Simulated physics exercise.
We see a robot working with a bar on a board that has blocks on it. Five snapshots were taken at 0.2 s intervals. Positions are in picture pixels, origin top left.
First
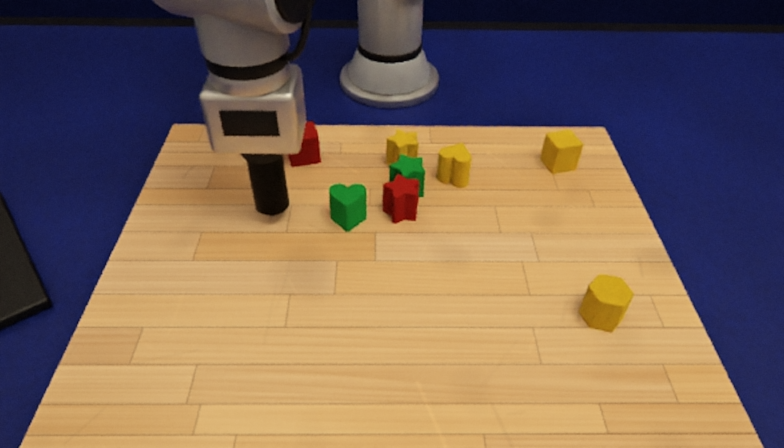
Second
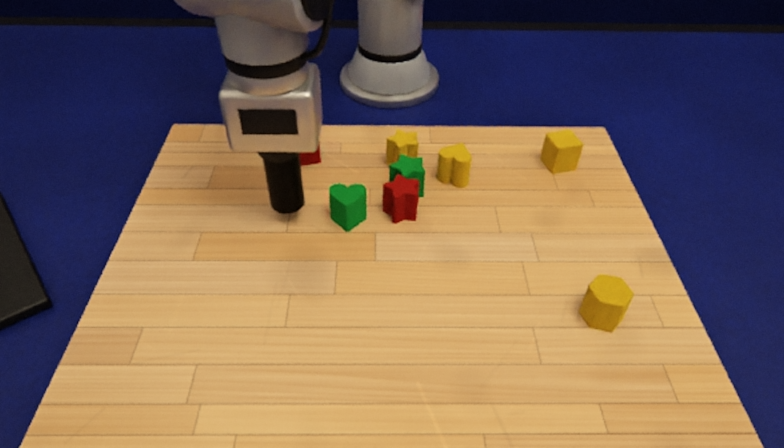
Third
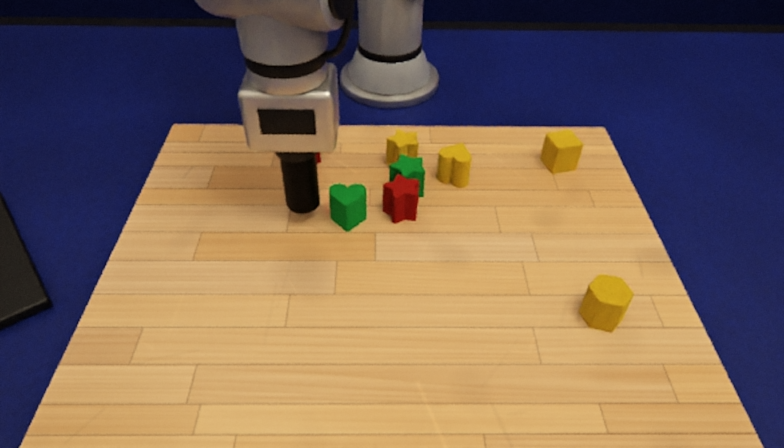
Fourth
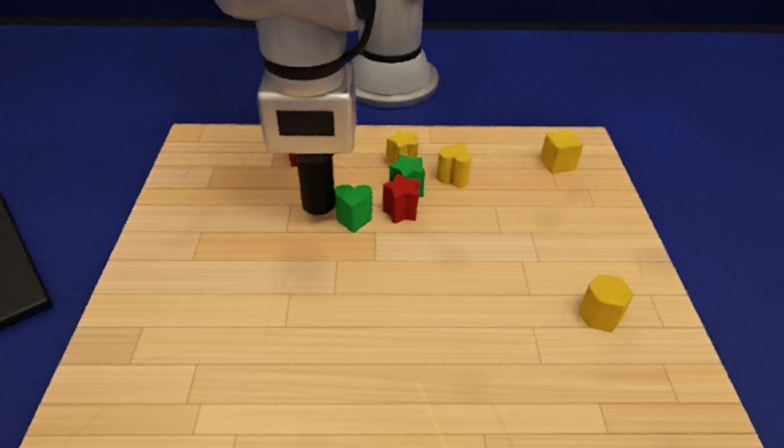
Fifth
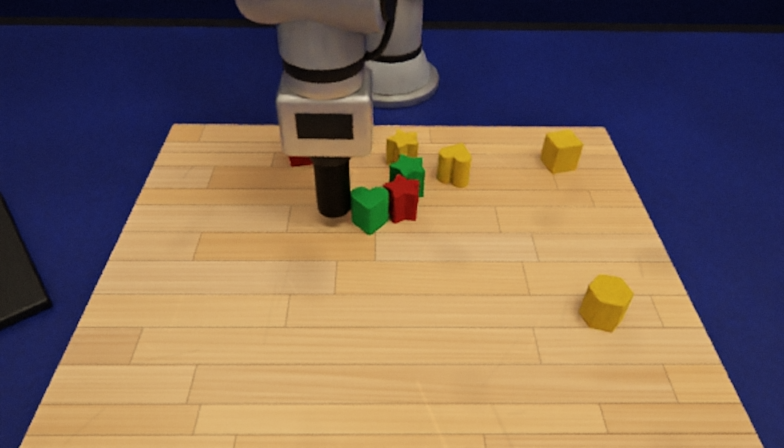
At first, a robot arm holds a black bar upright on a wooden board, left of a green heart-shaped block and a loose group of red, green and yellow blocks. The bar slides right, reaches the green heart-shaped block, and pushes it right, up close beside the red star block.
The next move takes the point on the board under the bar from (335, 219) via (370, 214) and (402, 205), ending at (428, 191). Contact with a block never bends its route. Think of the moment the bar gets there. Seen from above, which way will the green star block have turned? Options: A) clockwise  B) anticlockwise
My answer is option B.
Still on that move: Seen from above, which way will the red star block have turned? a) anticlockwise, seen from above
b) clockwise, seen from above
Answer: A.
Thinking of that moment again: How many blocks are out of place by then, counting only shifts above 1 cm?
By the end, three or more blocks will have moved.
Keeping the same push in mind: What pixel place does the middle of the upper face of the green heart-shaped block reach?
My prediction: (408, 200).
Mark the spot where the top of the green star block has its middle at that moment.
(427, 147)
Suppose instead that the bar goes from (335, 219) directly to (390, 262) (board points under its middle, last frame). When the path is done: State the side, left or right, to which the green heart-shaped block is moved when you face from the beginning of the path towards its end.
Heads left.
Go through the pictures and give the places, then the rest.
Lower end of the bar at (272, 205), tops of blocks, green heart-shaped block at (347, 192), red star block at (403, 185), green star block at (409, 164), yellow heart-shaped block at (457, 152), in the first picture.
Bar at (288, 203), blocks as before, in the second picture.
Bar at (303, 203), blocks as before, in the third picture.
Bar at (319, 204), green heart-shaped block at (353, 193), in the fourth picture.
Bar at (334, 207), green heart-shaped block at (370, 195), red star block at (403, 185), green star block at (409, 164), yellow heart-shaped block at (457, 152), in the fifth picture.
On the path given first. One third of the way, bar at (370, 203); green heart-shaped block at (398, 200), turned 55° clockwise; red star block at (419, 184), turned 50° anticlockwise.
Two thirds of the way, bar at (403, 193); green heart-shaped block at (408, 200), turned 100° clockwise; red star block at (434, 185), turned 90° anticlockwise; green star block at (414, 161), turned 30° anticlockwise.
At the end, bar at (429, 180); green heart-shaped block at (408, 200), turned 100° clockwise; red star block at (444, 184), turned 55° anticlockwise; green star block at (427, 147), turned 55° anticlockwise; yellow heart-shaped block not moved.
